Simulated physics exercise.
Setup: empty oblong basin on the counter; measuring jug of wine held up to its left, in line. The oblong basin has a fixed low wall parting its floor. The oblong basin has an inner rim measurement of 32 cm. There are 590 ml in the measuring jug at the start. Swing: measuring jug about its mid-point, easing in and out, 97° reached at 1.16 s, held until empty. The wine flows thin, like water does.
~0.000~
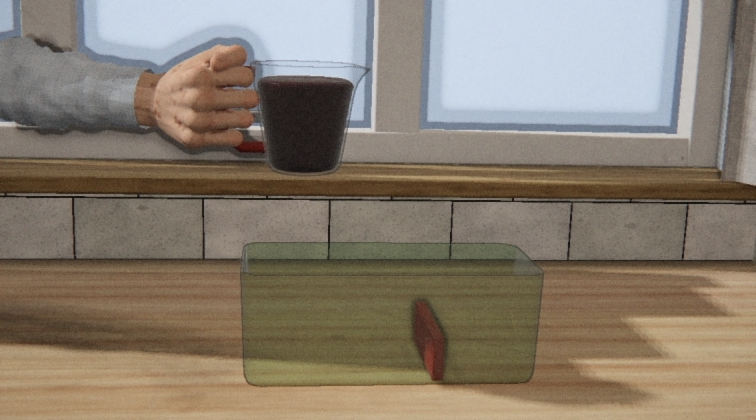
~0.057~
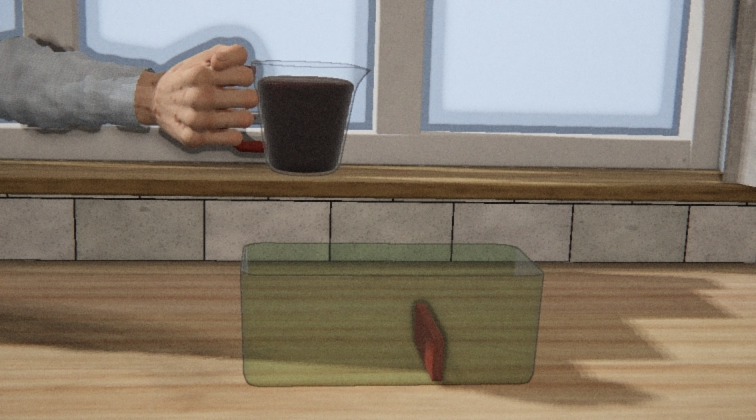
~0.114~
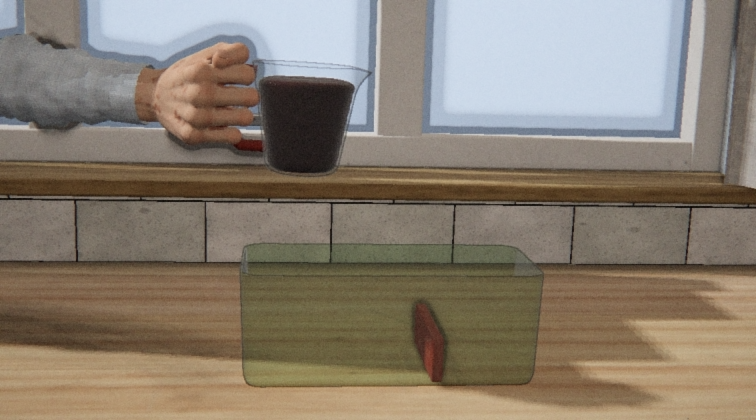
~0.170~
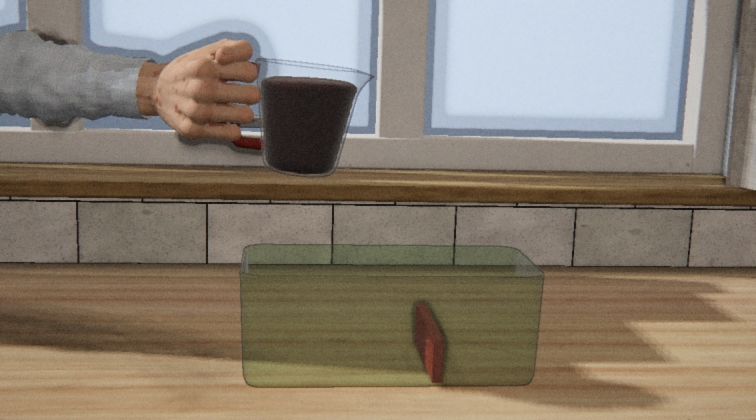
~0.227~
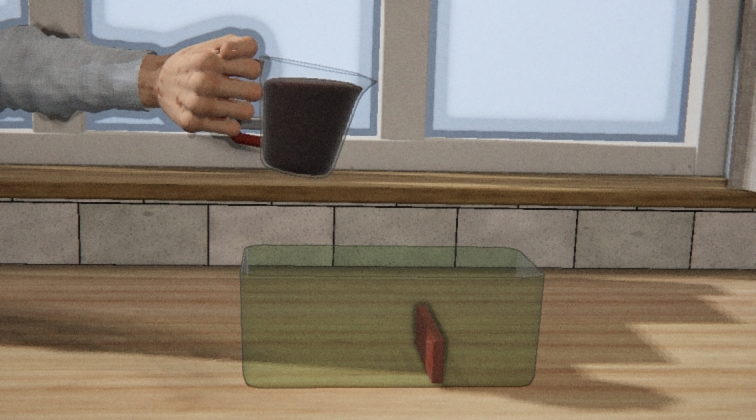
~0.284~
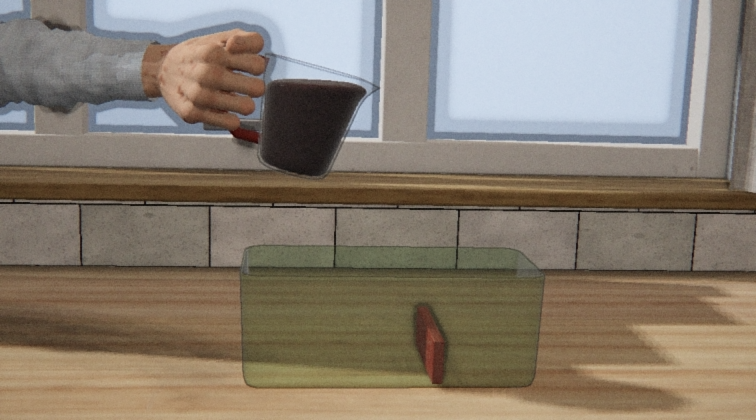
A hand tilting a measuring jug of dark red liquid gradually to the right above an empty greenish clear basin on a wooden counter.
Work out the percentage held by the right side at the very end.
I would put it at 57 per cent.
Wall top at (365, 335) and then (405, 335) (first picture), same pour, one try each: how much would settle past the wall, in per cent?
Respectively close to 95 and 85 %.
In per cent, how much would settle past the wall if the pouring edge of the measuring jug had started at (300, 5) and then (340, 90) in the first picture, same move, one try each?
Near 5 in a hundred on the first go and near 5 in a hundred on the second.
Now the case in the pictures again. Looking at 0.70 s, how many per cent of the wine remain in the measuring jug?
Still held: Roughly 72 % of the total.
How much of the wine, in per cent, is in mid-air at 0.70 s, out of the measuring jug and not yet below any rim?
Share: Roughly 20 per cent.
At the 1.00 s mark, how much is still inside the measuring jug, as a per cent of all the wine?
Share remaining: Approx. 22 %.
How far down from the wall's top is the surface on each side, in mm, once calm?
The left comes to roughly 38 mm and the right to roughly 24 mm.
Then, 0.70 s in, the tilt is 64° and 73 per cent is still to pour, 1 is left of the wall and 6 right of it.
Then, 1.00 s in, the tilt is 93° and 22 per cent is still to pour, 13 is left of the wall and 45 right of it.
Then, 1.32 s in, the tilt is 97° and 1 per cent is still to pour, 40 is left of the wall and 56 right of it.
Then, 1.66 s in, the tilt is 97° and 0 per cent is still to pour, 42 is left of the wall and 57 right of it.
Finally, 42 per cent lies left of the wall, 57 right of it and 1 outside.
